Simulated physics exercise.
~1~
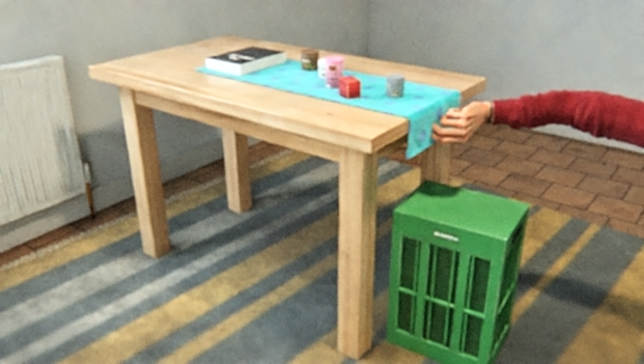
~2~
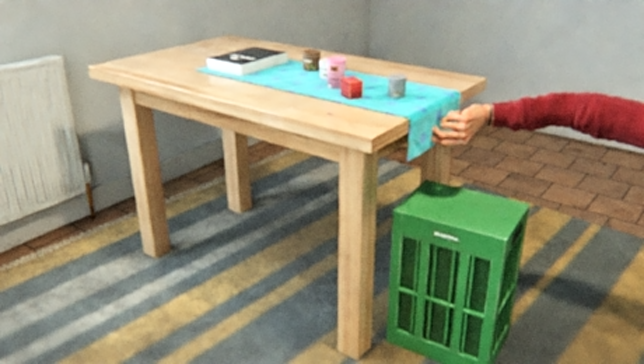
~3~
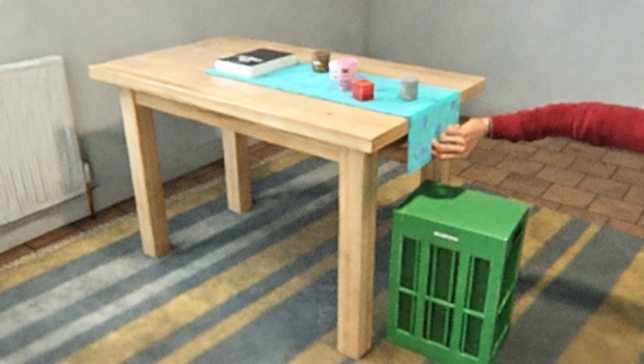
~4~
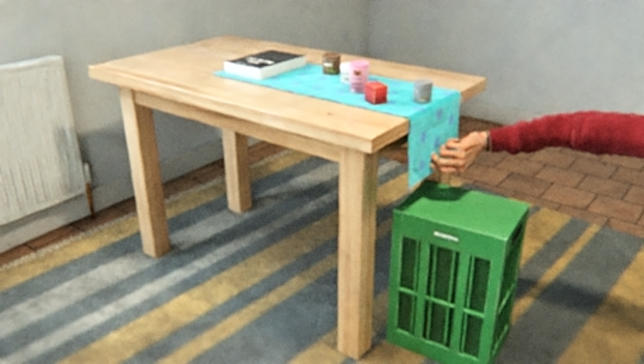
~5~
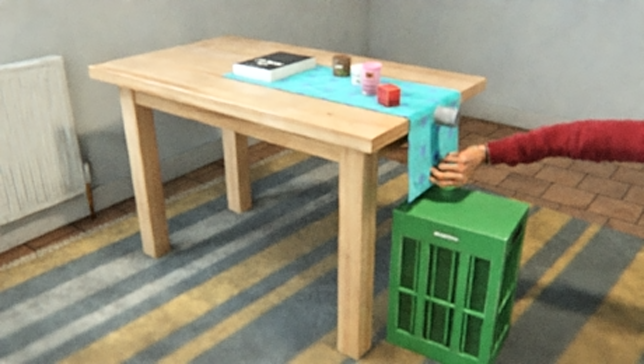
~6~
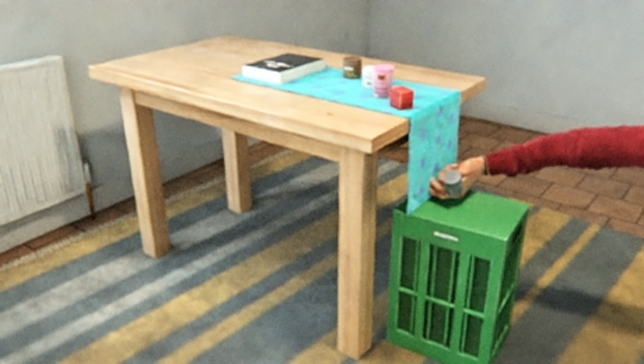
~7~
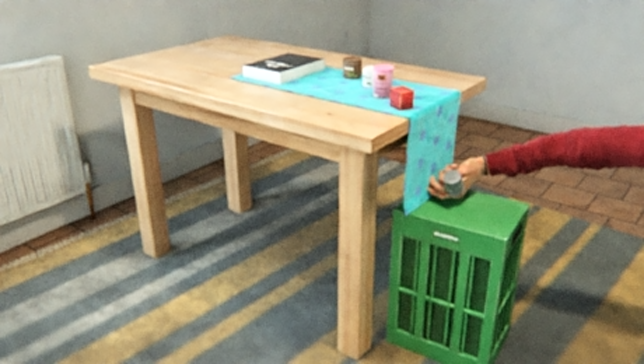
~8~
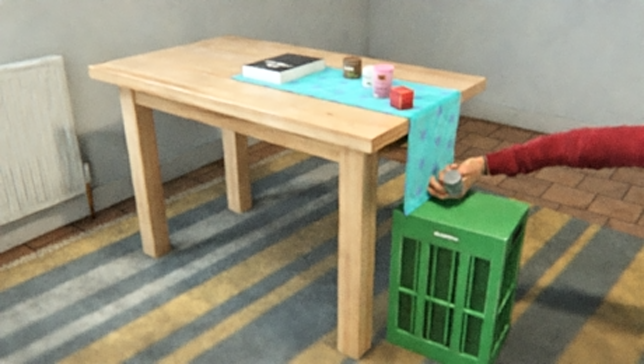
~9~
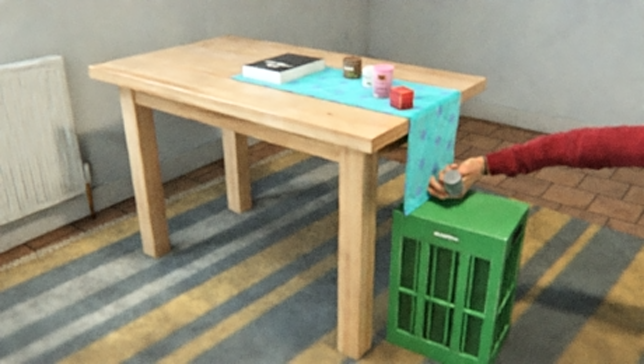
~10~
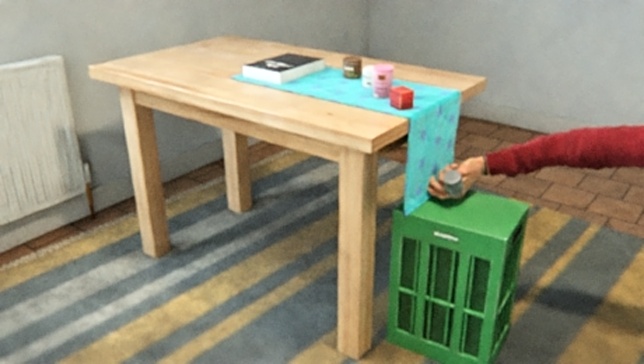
A hand pulls a turquoise cloth off the table's end until a grey pot drops.
